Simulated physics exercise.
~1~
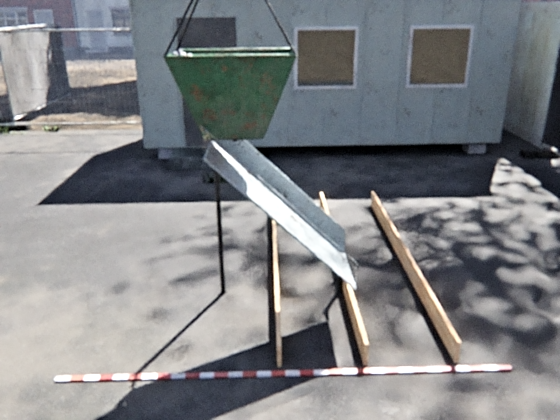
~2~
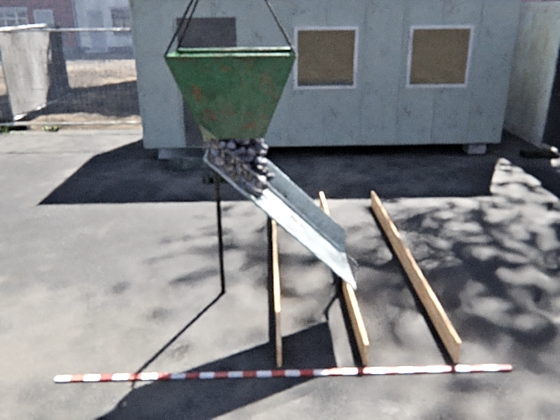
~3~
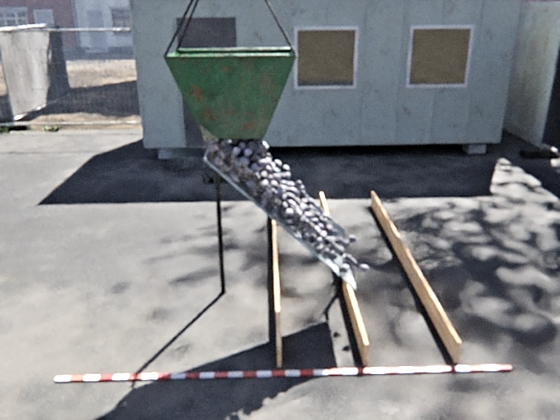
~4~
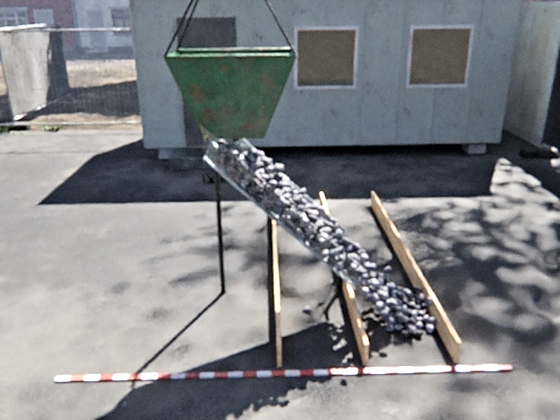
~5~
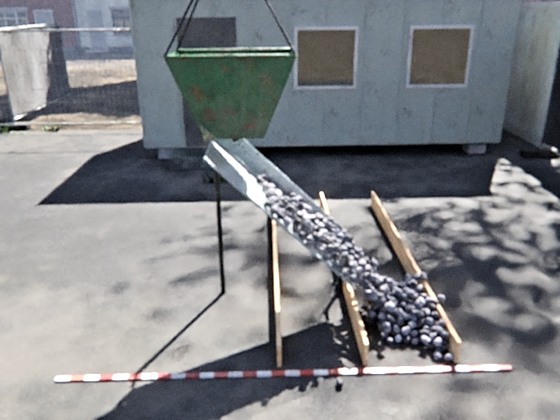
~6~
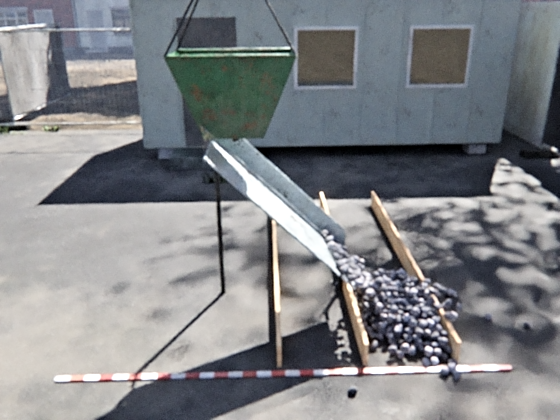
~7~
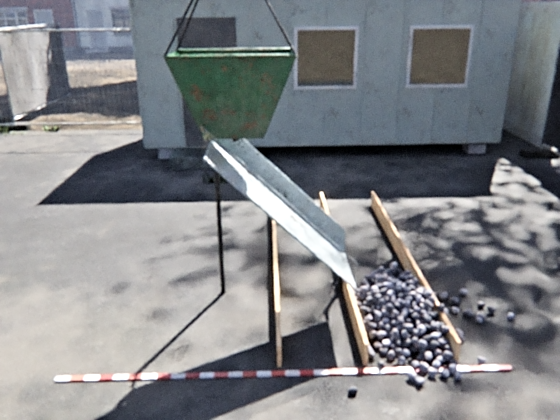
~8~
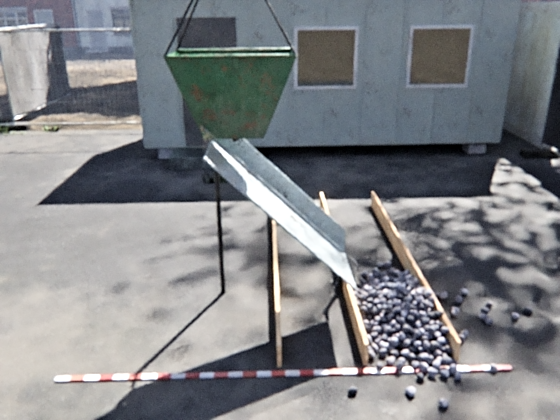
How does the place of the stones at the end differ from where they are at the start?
At the start the stones are inside the green hopper hanging above the chute. At the end they lie on the ground at the lower right, mostly heaped between the middle and right planks, with a few scattered outside.
